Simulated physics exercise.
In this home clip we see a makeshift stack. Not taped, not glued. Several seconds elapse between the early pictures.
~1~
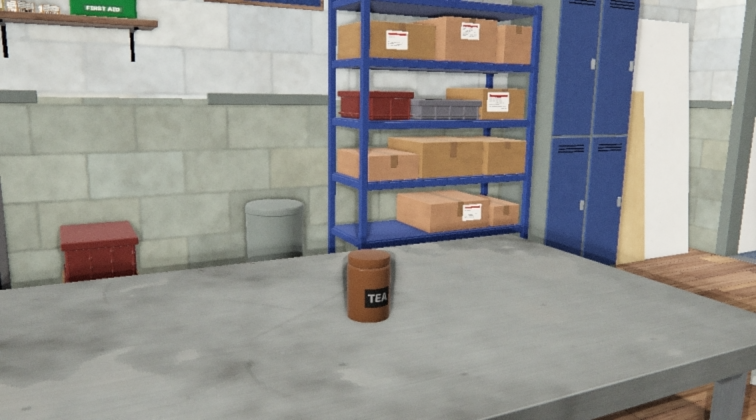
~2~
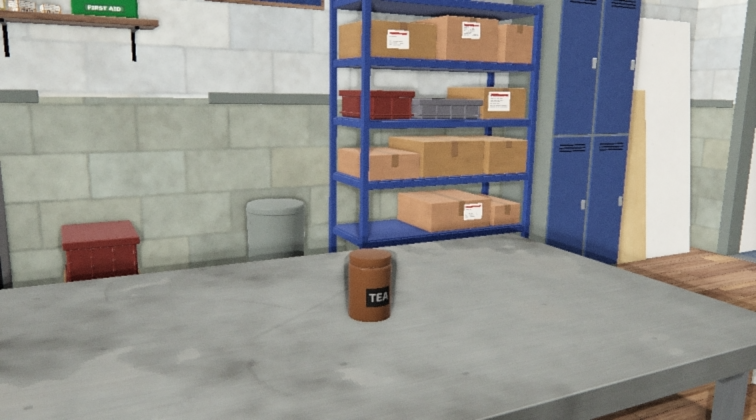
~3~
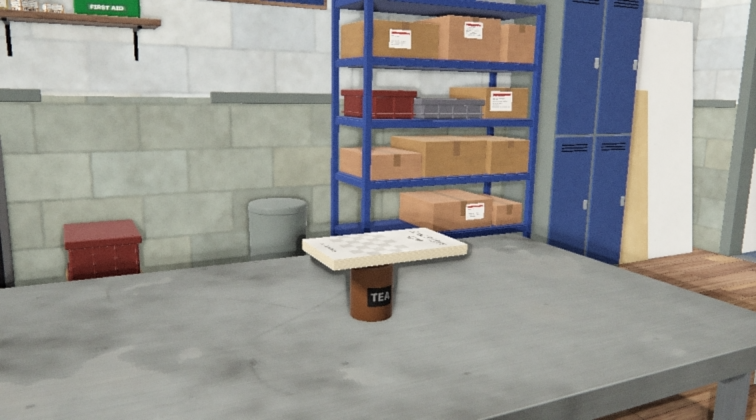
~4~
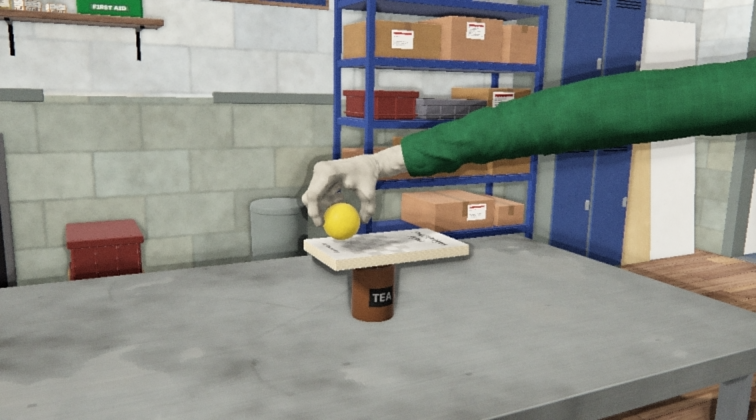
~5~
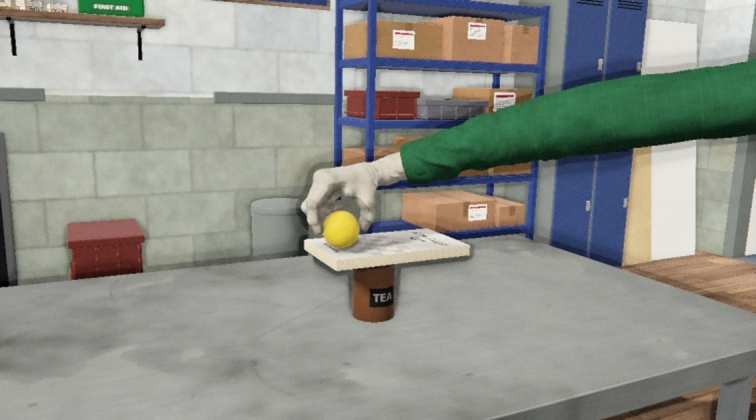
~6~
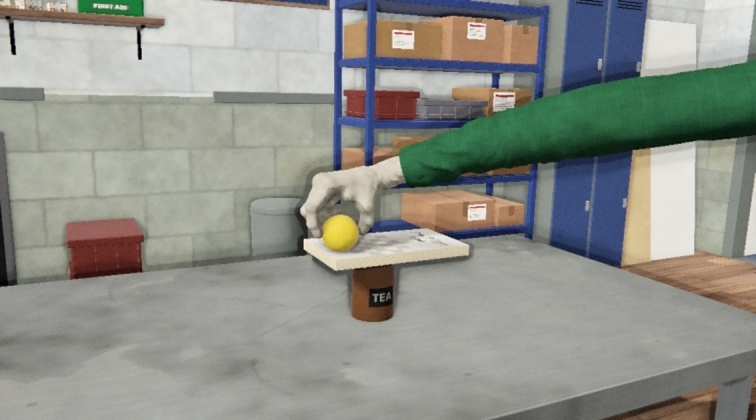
A white book appears flat on top of a brown tea canister standing alone on a gray table, overhanging it on both sides. Then a hand in a green sleeve, reaching in from the right, lowers a yellow lemon slightly onto the book's left part and stays around it.
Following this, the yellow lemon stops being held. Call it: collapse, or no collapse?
No collapse.
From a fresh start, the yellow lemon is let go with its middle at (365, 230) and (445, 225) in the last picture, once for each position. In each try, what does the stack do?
It does not fall the first time and falls the second time.
Then, 0.60 s past the last view, things are still on the move.
Then, 1.30 s past the last view, nothing moves.
Then, 2.10 s past the last view, things are still on the move.
Finally, all 3 still in place. Final places as the last picture's camera would see them, yellow lemon near (339, 234). The stack stays up.
